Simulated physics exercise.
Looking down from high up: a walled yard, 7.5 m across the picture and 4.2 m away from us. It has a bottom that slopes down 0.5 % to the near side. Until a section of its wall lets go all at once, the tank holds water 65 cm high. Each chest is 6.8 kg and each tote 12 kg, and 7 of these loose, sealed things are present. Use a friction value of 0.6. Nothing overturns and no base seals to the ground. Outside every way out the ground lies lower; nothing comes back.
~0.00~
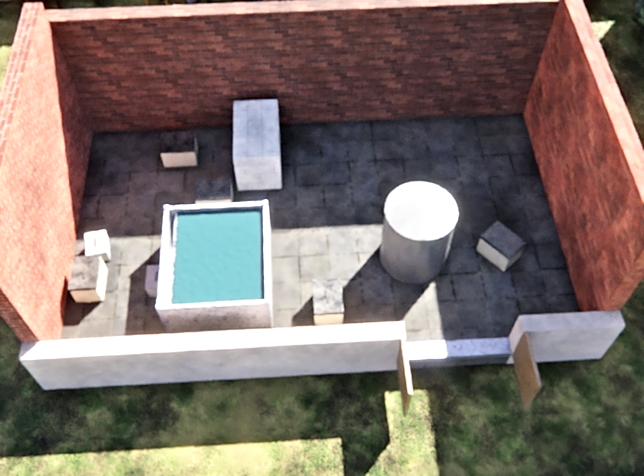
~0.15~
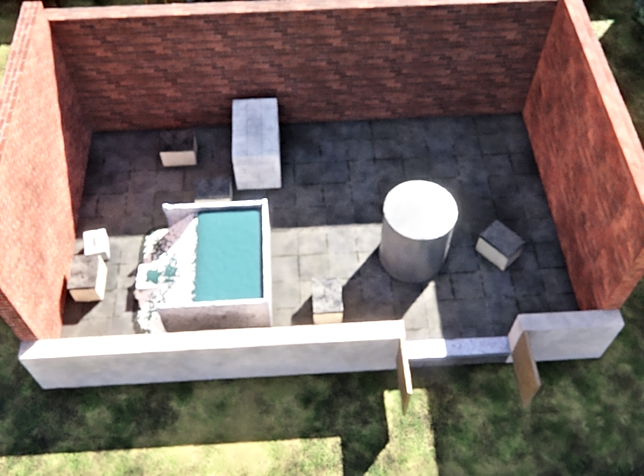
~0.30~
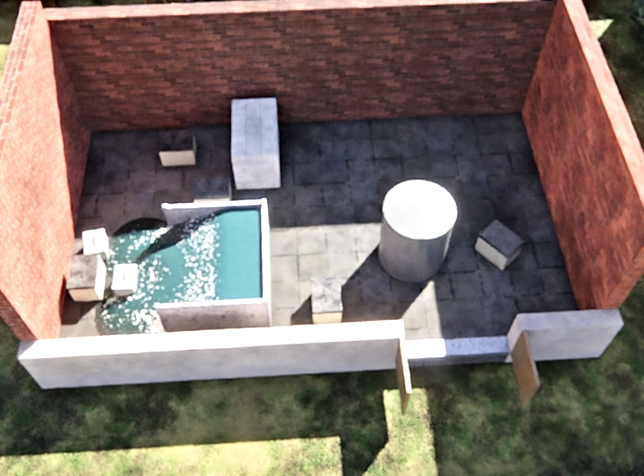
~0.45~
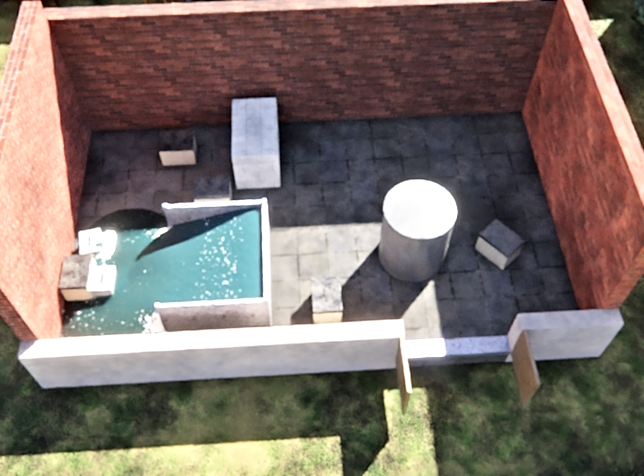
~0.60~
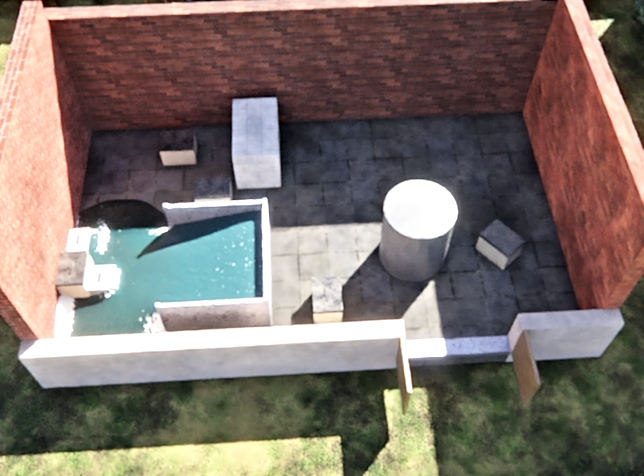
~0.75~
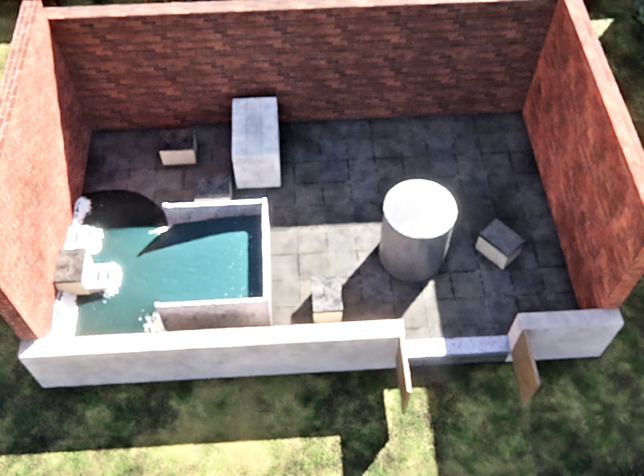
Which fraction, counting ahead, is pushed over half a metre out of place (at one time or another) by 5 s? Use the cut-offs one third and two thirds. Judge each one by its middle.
Two thirds or more.
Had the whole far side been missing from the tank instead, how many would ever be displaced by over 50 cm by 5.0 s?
In that case 5 of them.
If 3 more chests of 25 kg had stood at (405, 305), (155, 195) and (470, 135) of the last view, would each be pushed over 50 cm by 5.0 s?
Note, in sequence: Under threshold; over threshold; under threshold.
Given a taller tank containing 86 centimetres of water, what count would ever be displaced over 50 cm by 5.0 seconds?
I count 6 of them in that case.
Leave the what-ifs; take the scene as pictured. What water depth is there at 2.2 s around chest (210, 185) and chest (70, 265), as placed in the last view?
0 and 26 cm.
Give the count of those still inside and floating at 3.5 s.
Total: 3.
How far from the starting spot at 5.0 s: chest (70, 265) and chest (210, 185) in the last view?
First: 200 cm. Second: 80 cm.
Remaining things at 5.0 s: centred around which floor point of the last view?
Mean position approx. (250, 209).
After 1.1 s 1 of 7 are over 50 cm from their spots; 3 afloat.
After 2.2 s 2 of 7 are over 50 cm from their spots; 3 afloat.
After 3.5 s 5 of 7 are over 50 cm from their spots; 3 afloat.
After 5.0 s 6 of 7 are over 50 cm from their spots, and 6 have been at some point; 5 afloat.
